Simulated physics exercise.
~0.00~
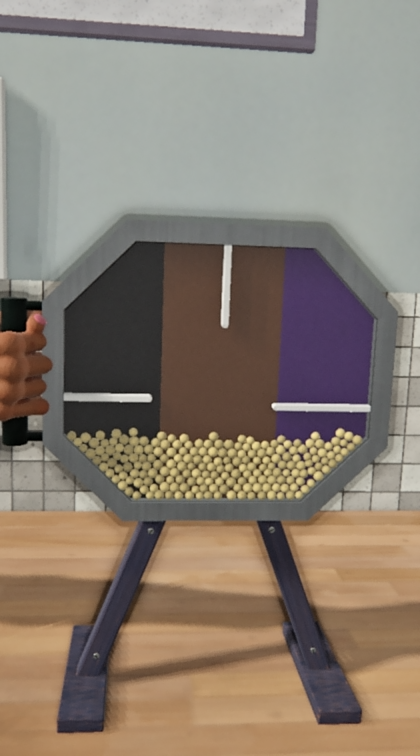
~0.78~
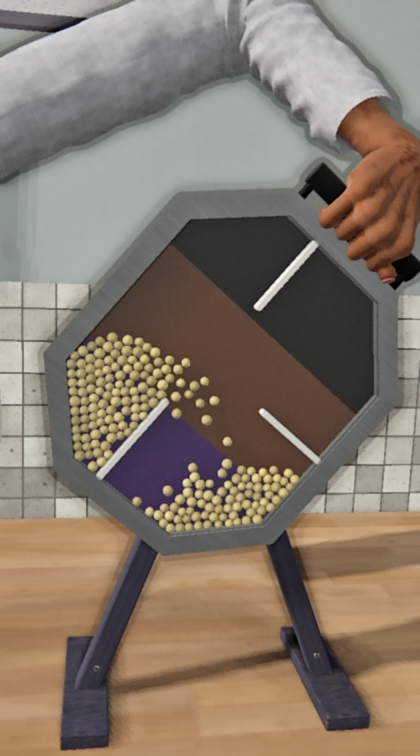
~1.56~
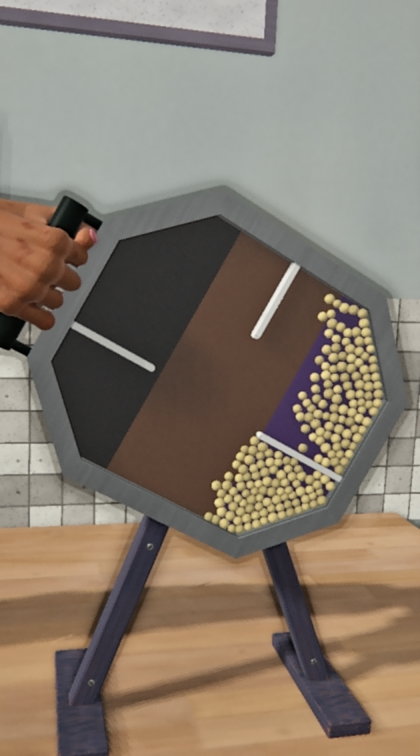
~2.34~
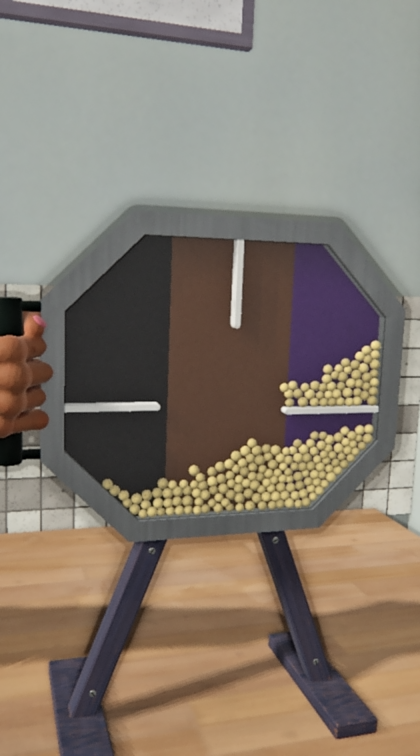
The video shows a hand turning an octagonal, clear-faced box of pale beans well clockwise, then back to level, the beans tumbling around its white dividers. They finally rest sloping up to the right across the black, brown and purple strips, some perched on the right-hand divider.
